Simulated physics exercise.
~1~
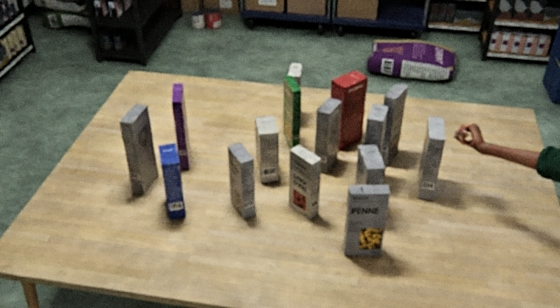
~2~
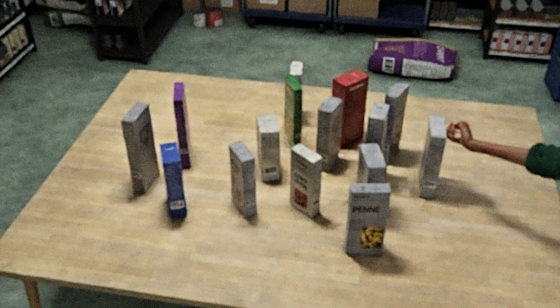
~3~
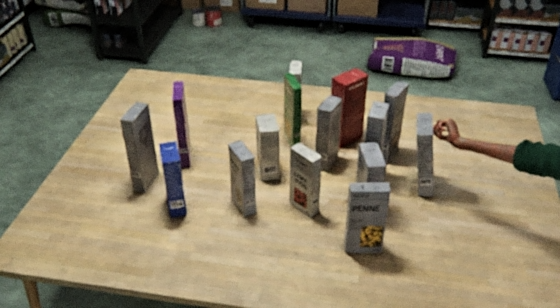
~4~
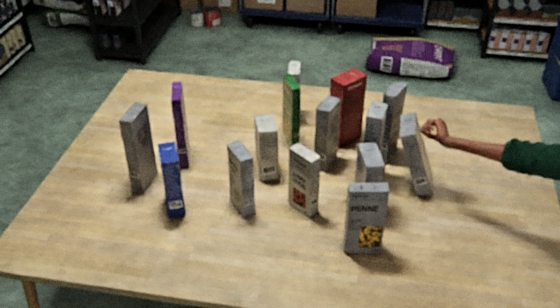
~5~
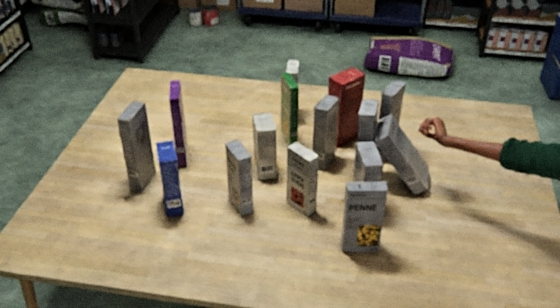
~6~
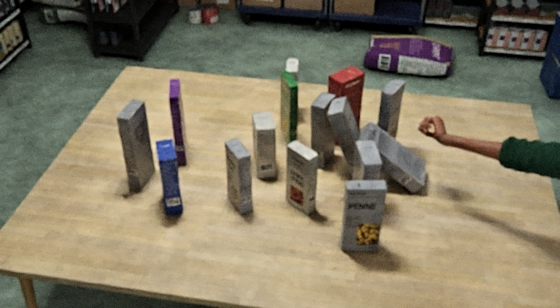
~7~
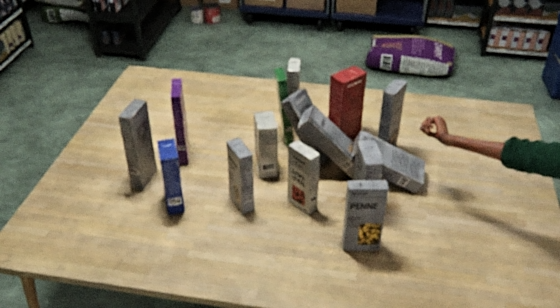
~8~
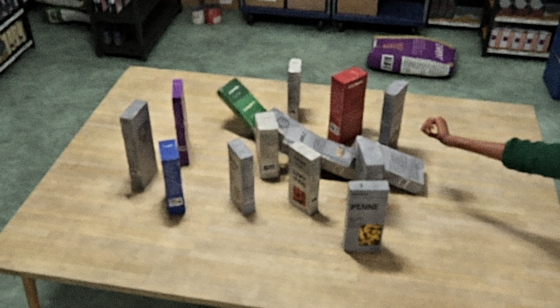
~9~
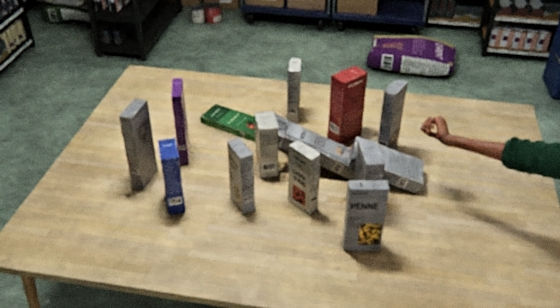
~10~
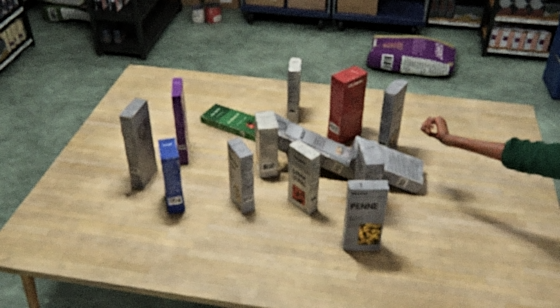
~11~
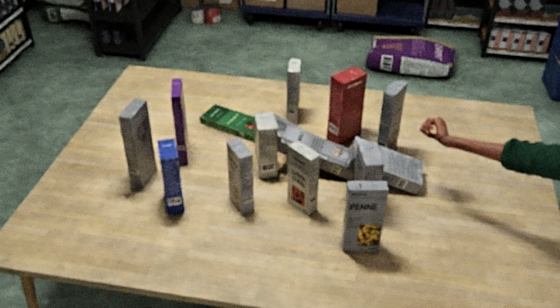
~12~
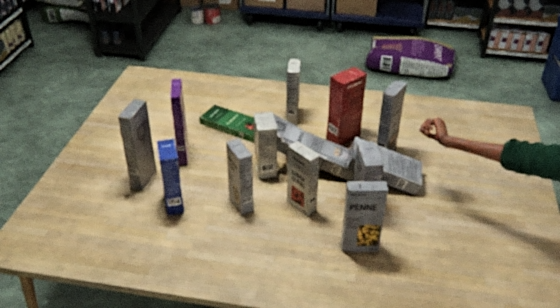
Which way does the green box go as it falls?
The green box tips over to the left and ends up lying flat on the table.
